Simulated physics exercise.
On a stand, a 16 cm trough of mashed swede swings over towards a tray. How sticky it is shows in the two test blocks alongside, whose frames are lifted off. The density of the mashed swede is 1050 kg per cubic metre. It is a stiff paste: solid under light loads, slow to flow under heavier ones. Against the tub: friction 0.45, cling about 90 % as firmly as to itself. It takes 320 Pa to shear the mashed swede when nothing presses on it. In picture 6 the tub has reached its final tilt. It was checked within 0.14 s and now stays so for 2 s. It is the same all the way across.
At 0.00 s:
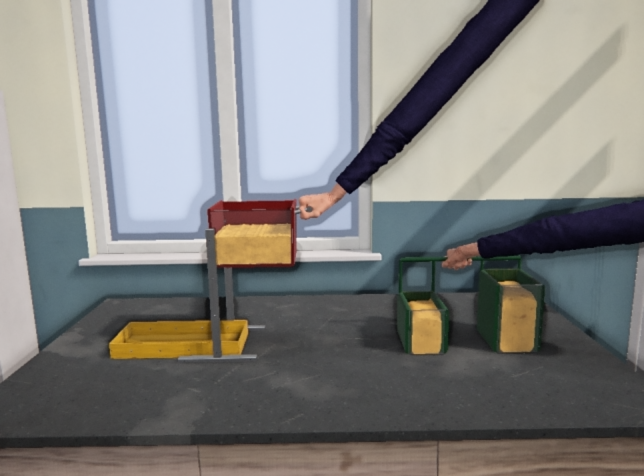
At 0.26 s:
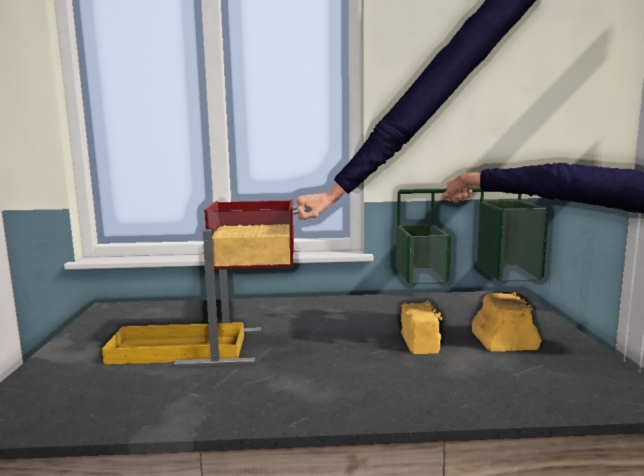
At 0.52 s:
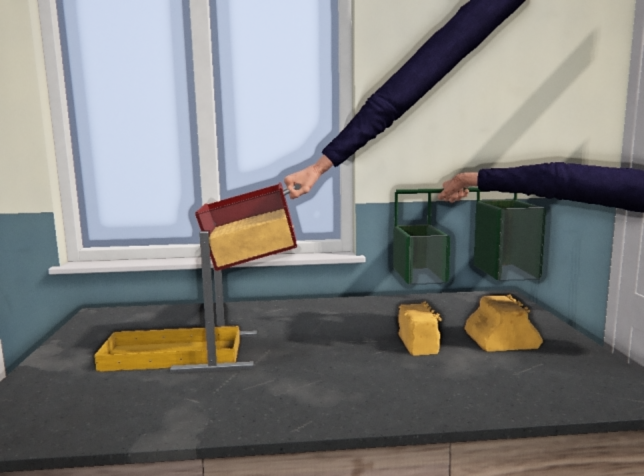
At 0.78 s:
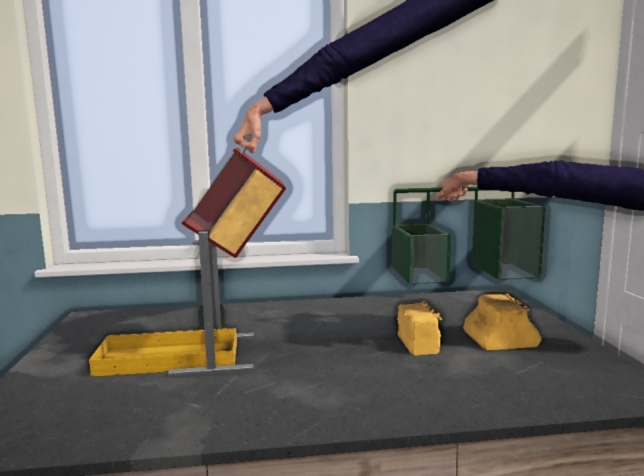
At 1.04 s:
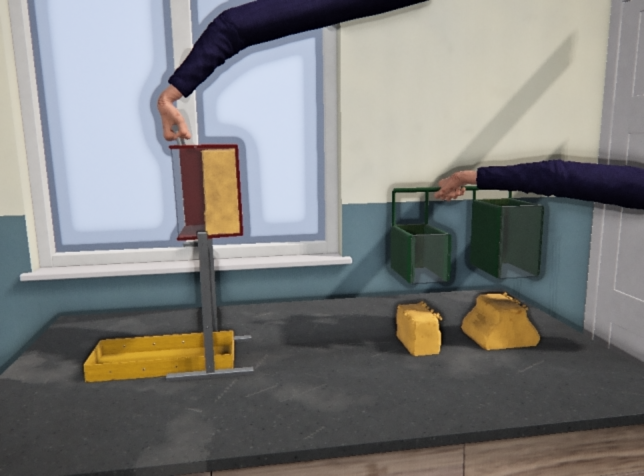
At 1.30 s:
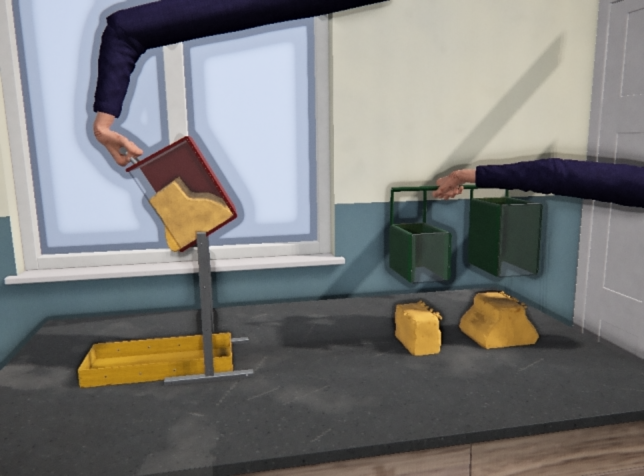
On a dark grey counter before a window and a cream-and-blue wall, seen from the front and slightly above, a red-rimmed tub of yellow mash sits on a grey stand above a yellow tray. At right, a dark-sleeved arm lifts two green holders off two yellow blocks, which slump slightly. Another arm swings the tub leftward past upright, the mash shifting inside, as the view drifts slowly right.
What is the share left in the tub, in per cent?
Expect roughly 0 %.
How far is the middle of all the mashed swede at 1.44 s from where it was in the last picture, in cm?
Roughly 13 cm.
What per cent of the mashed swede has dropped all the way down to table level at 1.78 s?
About 100 %.
After 1.44 s, the tub is at 119 degrees and holds 31 %.
After 1.61 s, the tub is at 119 degrees and holds 0 %.
After 1.78 s, the tub is at 119 degrees and holds 0 %.
After 1.95 s, the tub is at 119 degrees and holds 0 %.
After 3.30 s, at the end, the tub is at 119 degrees and holds 0 %.
